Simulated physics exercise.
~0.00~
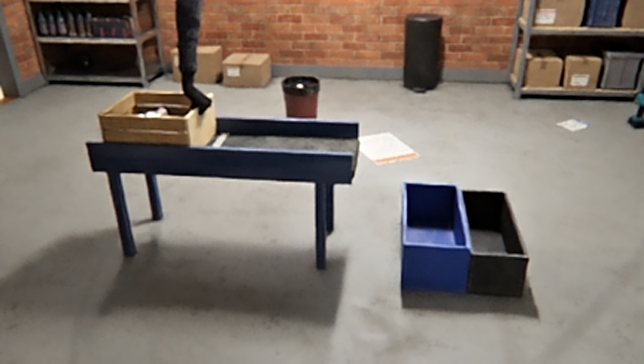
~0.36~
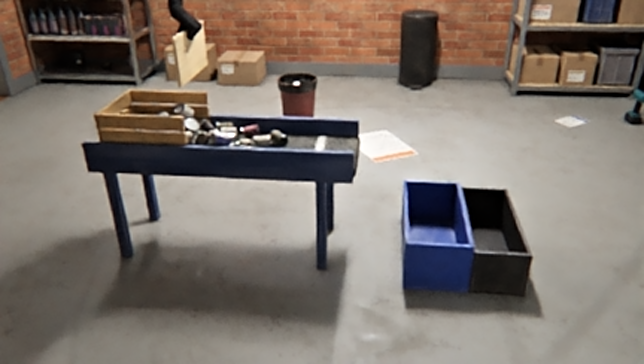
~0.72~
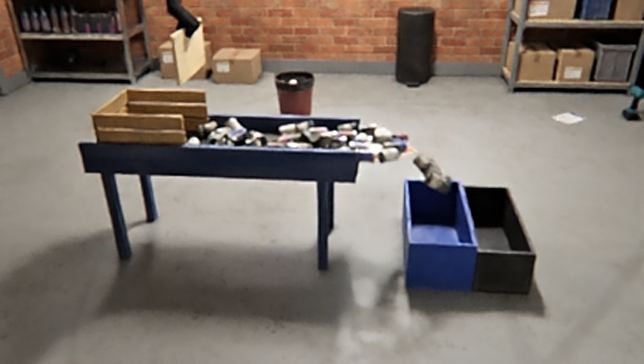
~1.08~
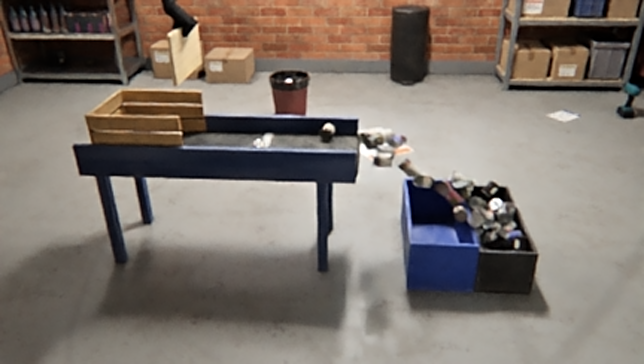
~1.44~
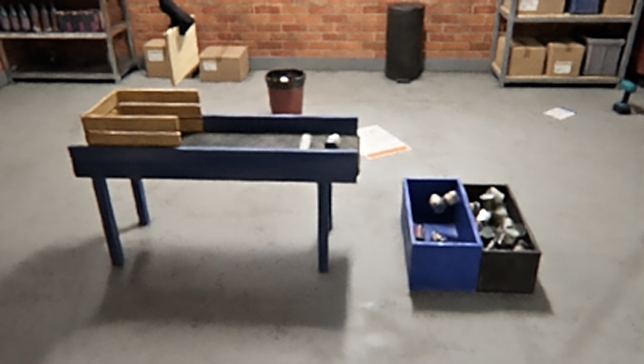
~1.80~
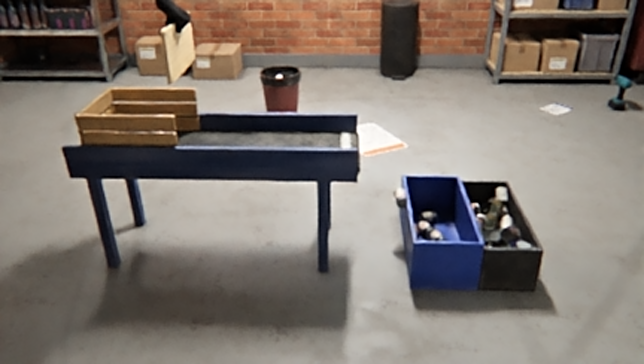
Small tins heaped in a wooden pen rode right along a belt once the gate lifted, then spilled off the end through the air, most landing in the black tub, a few in the blue box, and one dropping just outside it.
